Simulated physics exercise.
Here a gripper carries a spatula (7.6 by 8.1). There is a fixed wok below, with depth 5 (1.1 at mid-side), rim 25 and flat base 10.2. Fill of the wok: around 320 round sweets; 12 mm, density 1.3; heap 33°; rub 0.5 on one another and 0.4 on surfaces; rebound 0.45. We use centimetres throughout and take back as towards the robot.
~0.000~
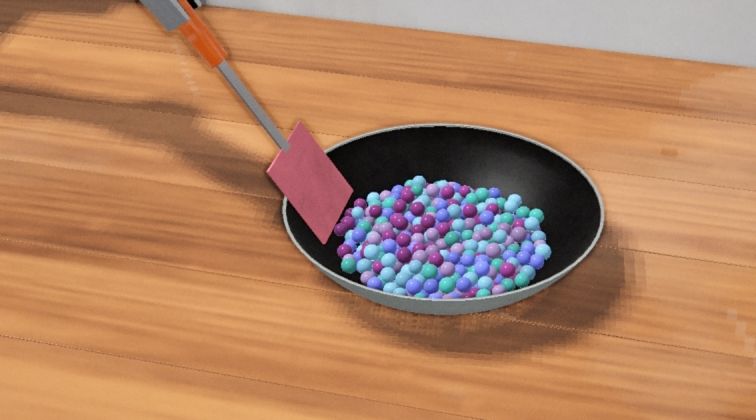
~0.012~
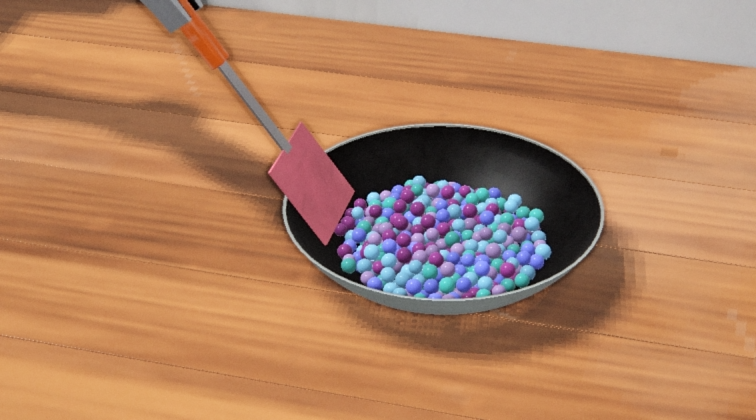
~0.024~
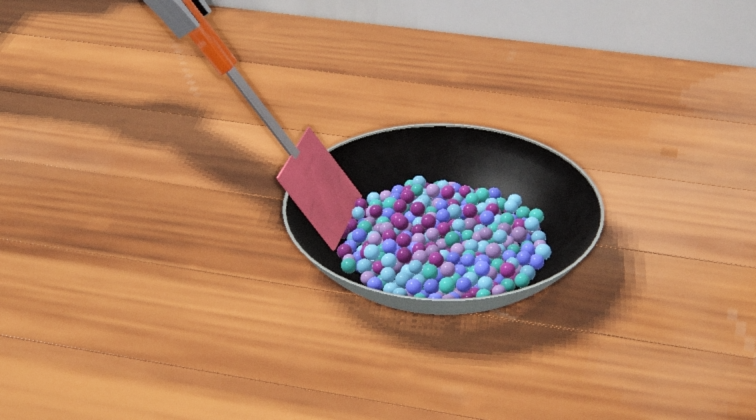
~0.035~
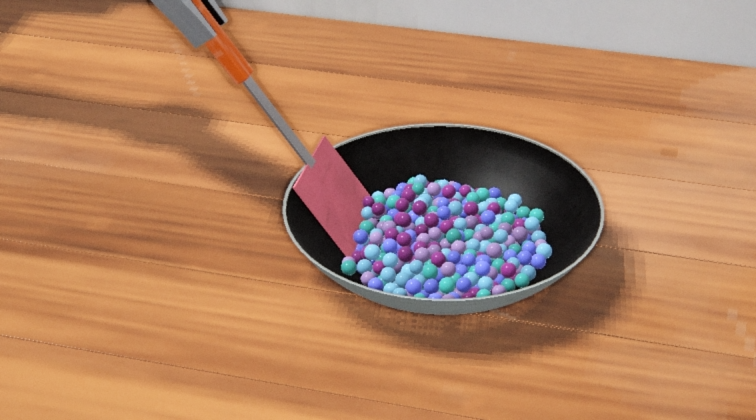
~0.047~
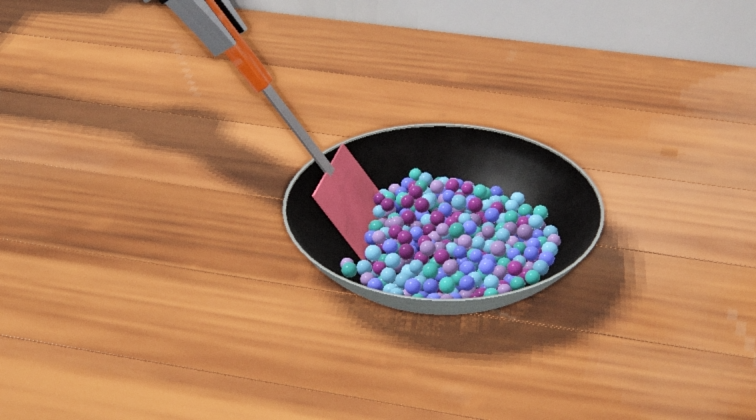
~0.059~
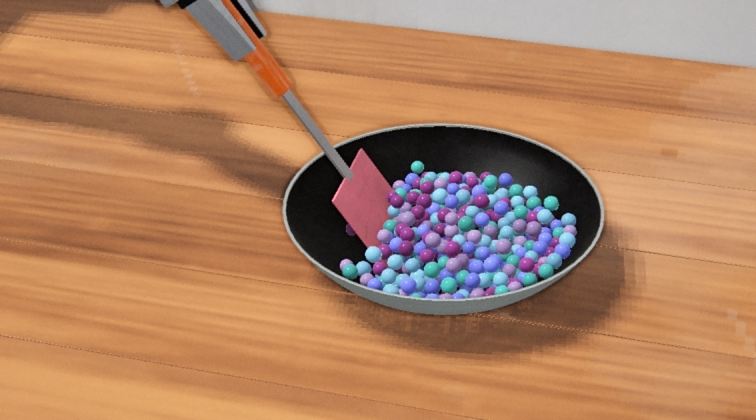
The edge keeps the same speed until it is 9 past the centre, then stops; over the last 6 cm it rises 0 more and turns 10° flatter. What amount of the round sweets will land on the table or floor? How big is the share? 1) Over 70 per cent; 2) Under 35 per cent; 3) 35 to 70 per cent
Answer: 3.
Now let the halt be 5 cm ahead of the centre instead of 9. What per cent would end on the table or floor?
Estimate: Approx. 15 %.
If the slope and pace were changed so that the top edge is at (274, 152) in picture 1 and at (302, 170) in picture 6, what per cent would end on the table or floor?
About 25 per cent.
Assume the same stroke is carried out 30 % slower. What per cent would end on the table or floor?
Estimated result: Some 40 %.
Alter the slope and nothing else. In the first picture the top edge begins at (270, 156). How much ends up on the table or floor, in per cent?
Around 50 percent ends up on the table or floor.
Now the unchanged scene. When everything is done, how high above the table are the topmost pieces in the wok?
It reaches about 4.5 cm.
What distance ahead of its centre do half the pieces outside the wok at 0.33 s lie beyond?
22 cm.
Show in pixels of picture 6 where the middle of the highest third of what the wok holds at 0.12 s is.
It is centred at roughly (527, 220).
By 0.09 s, sloping 54°, highest piece 7 above the table; 319 in the wok.
By 0.12 s, sloping 52°, highest piece 9 above the table; 310 in the wok, 9 on the blade or in flight.
By 0.33 s, sloping 44°, highest piece 13 above the table; 143 in the wok, 84 on the table or floor, 92 on the blade or in flight.
By 1.38 s, sloping 44°, highest piece 4 above the table; 177 on the table or floor, 142 in the wok.
Final count, 177 on the table or floor, 142 in the wok. That is 55 % on the table or floor.
